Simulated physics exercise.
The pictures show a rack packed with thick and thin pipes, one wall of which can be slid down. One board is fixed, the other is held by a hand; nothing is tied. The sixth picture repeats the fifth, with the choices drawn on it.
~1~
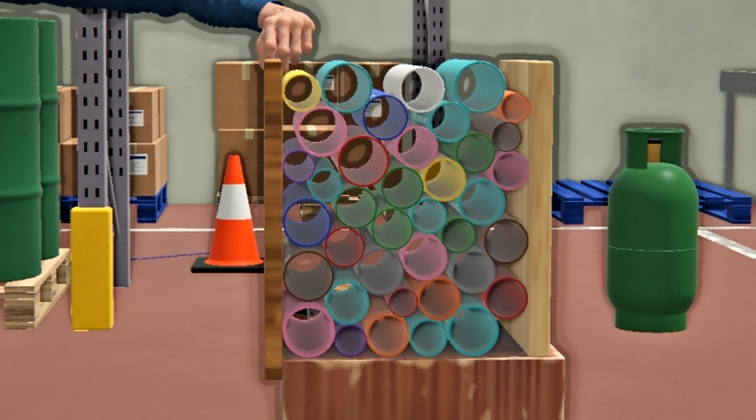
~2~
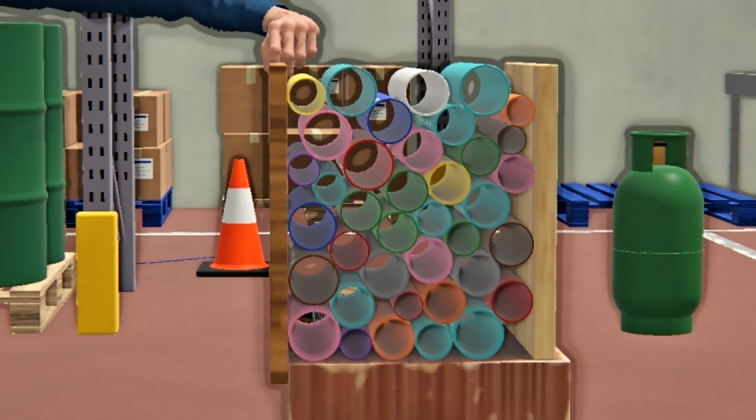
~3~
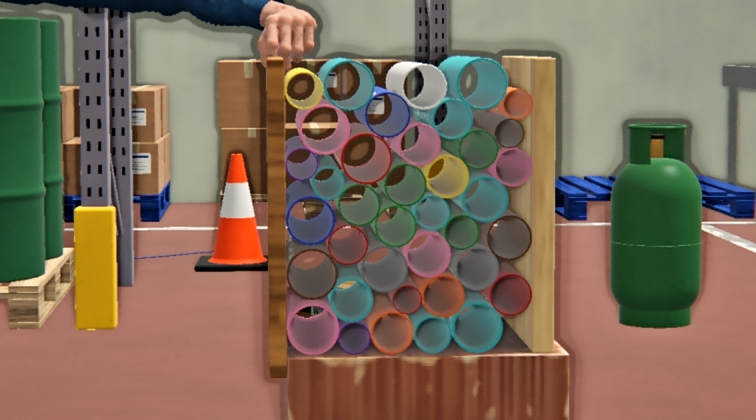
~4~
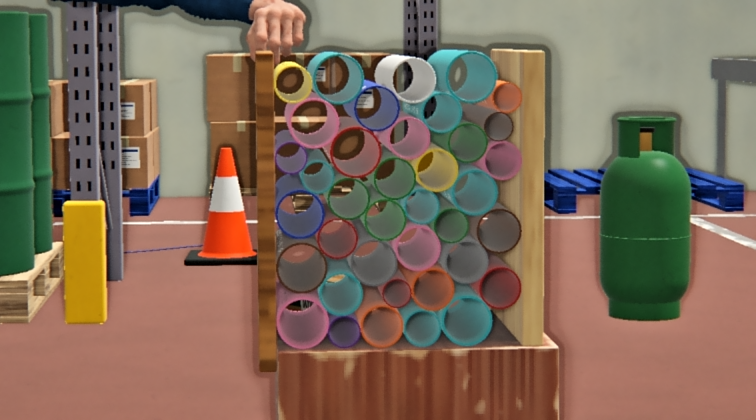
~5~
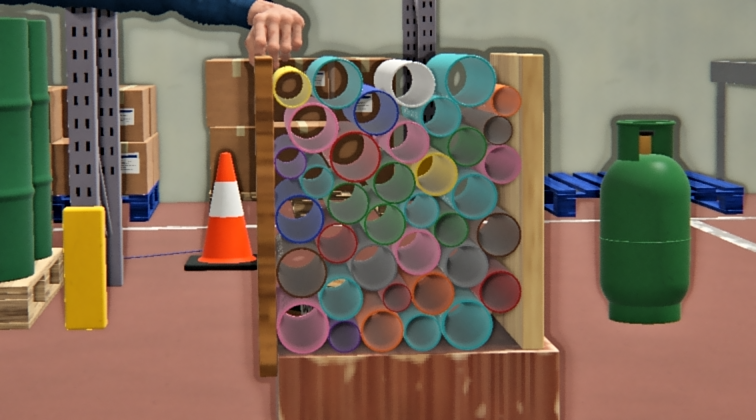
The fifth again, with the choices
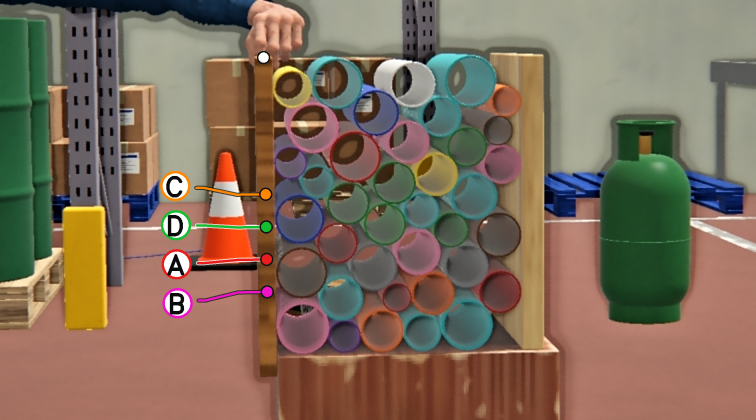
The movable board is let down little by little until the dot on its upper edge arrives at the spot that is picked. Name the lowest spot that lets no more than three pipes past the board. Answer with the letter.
The lowest mark that will do is C.
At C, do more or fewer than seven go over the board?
It loses fewer than seven.
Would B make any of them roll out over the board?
Yes.
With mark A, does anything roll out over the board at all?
At A: Yes.
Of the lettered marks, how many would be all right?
One of them.
On the marked copy, A at (267, 259); B at (268, 292); C at (266, 194); D at (267, 227); the white dot at (264, 57).
Following C. Soon after the start, top of the board (274, 121).
Later, top of the board (275, 192).
In the end, top of the board (275, 194), three out over the board.
As for the rest, A more than three out over the board; B more than three out over the board; D more than three out over the board.
